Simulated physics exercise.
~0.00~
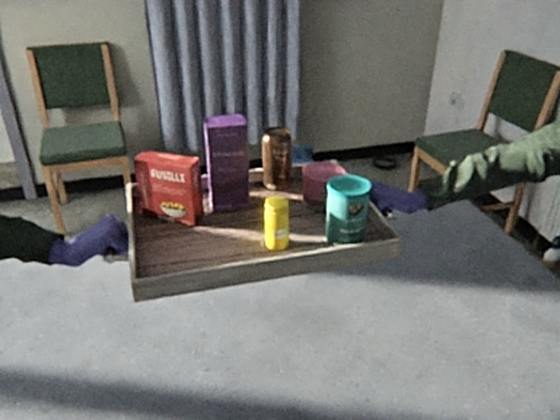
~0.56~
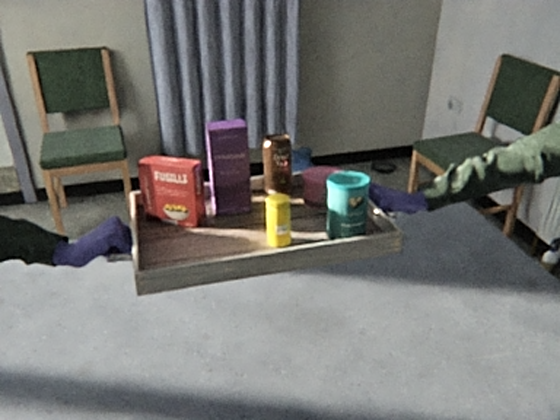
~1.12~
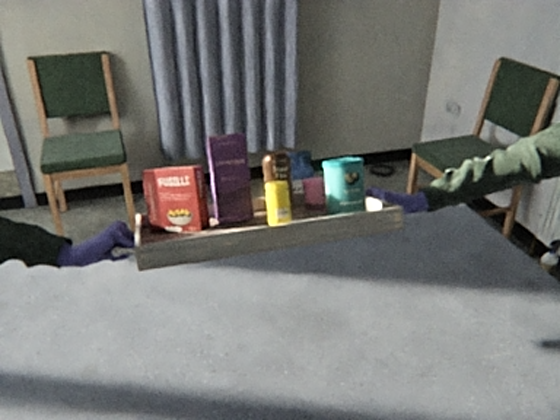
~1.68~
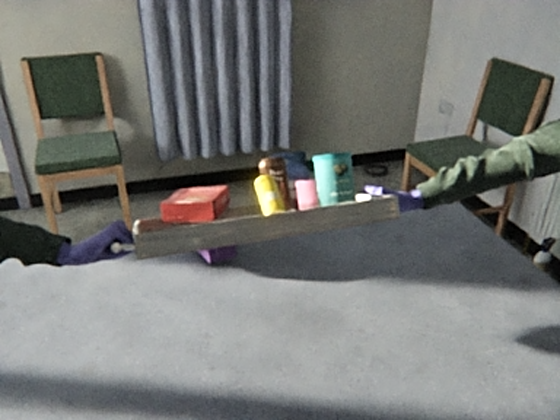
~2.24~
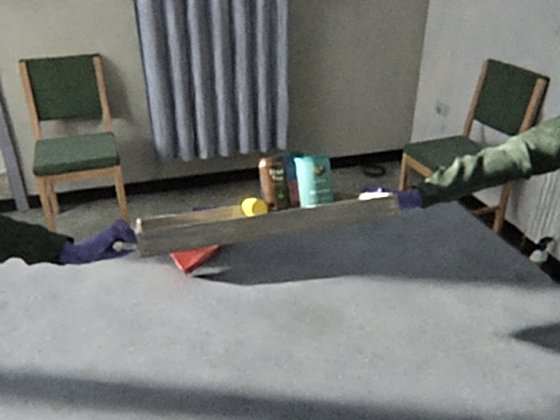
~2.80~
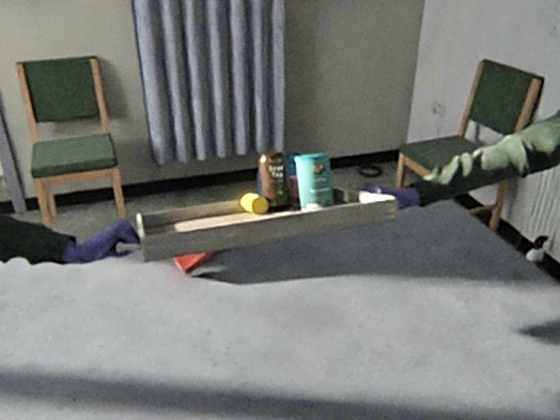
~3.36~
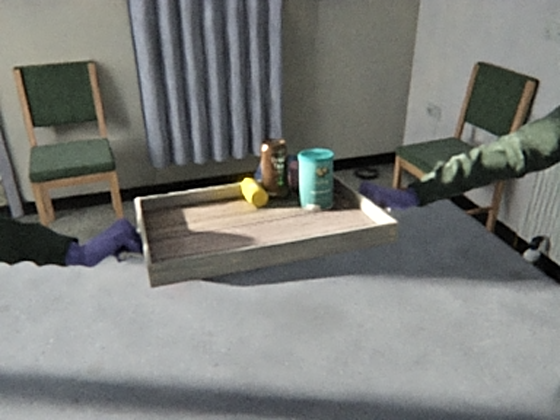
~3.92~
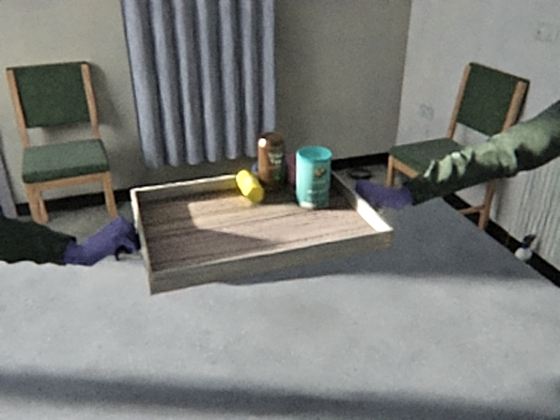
To begin with, two gloved hands hold a wooden tray level above a grey table, with a red packet, purple carton, brown can, pink tub, yellow shaker and turquoise tin standing on it. The hands tip the tray towards its far side, and the items start to lean. The purple carton goes over the far edge and shows beneath the tray, while the red packet topples and then follows it off. The yellow shaker falls onto its side, and the turquoise tin shifts. Finally the tray returns to level, with the brown can and turquoise tin upright beside the fallen shaker.
